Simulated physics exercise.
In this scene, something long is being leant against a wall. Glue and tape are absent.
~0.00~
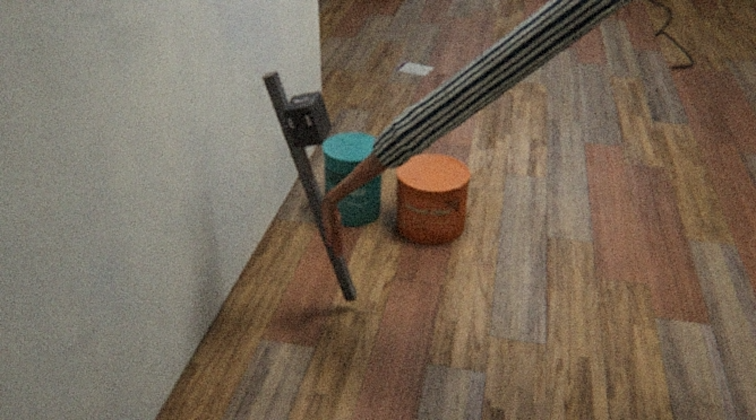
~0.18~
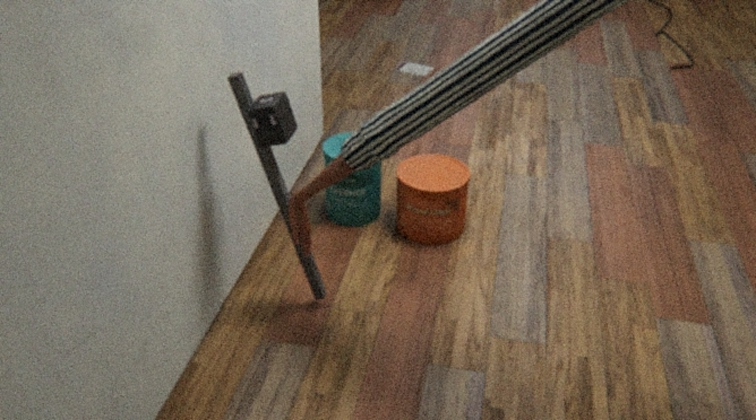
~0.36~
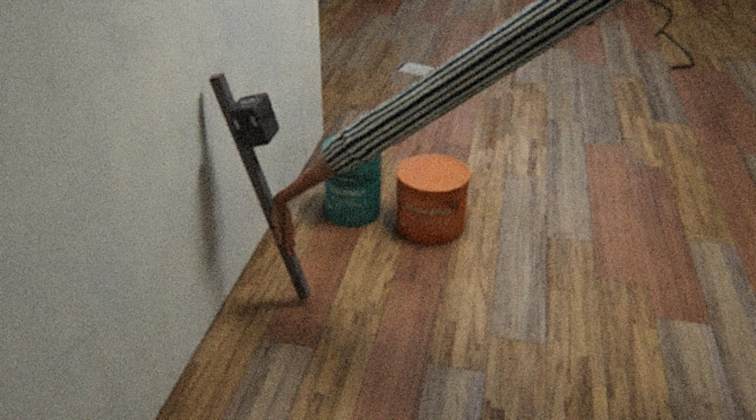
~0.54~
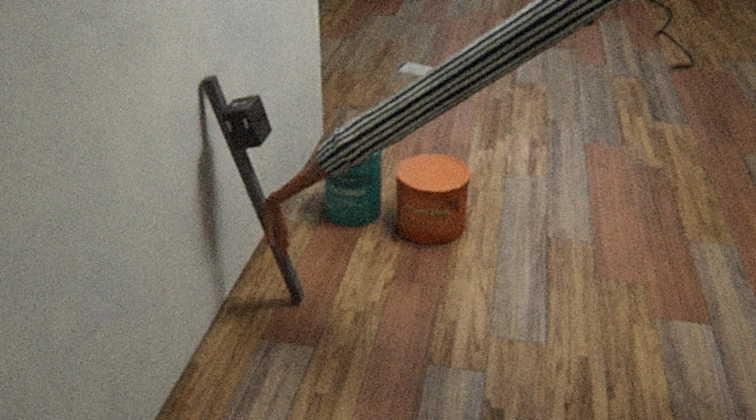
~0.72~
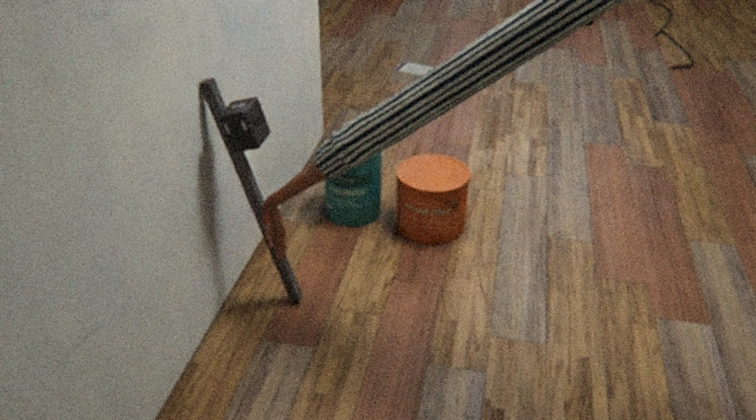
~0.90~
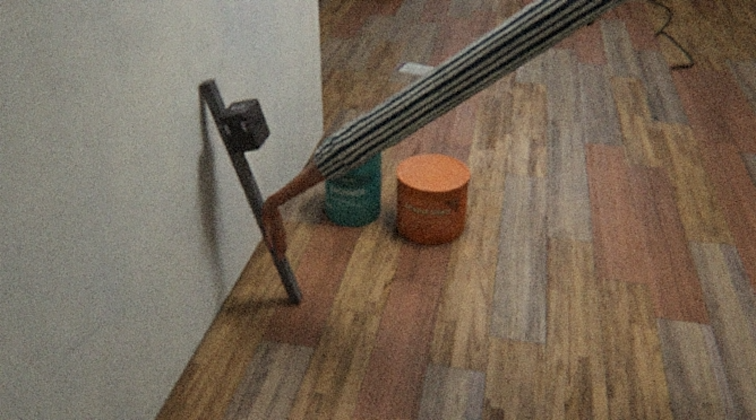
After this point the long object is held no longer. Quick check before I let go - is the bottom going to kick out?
It stays put.
Around 1.30 s, nothing moves.
Around 1.70 s, grey pole resting near (255, 200).
Finally (2.9 s), all 3 still in place. Final places as the last picture's camera would see them, grey pole near (255, 200). The pole holds.
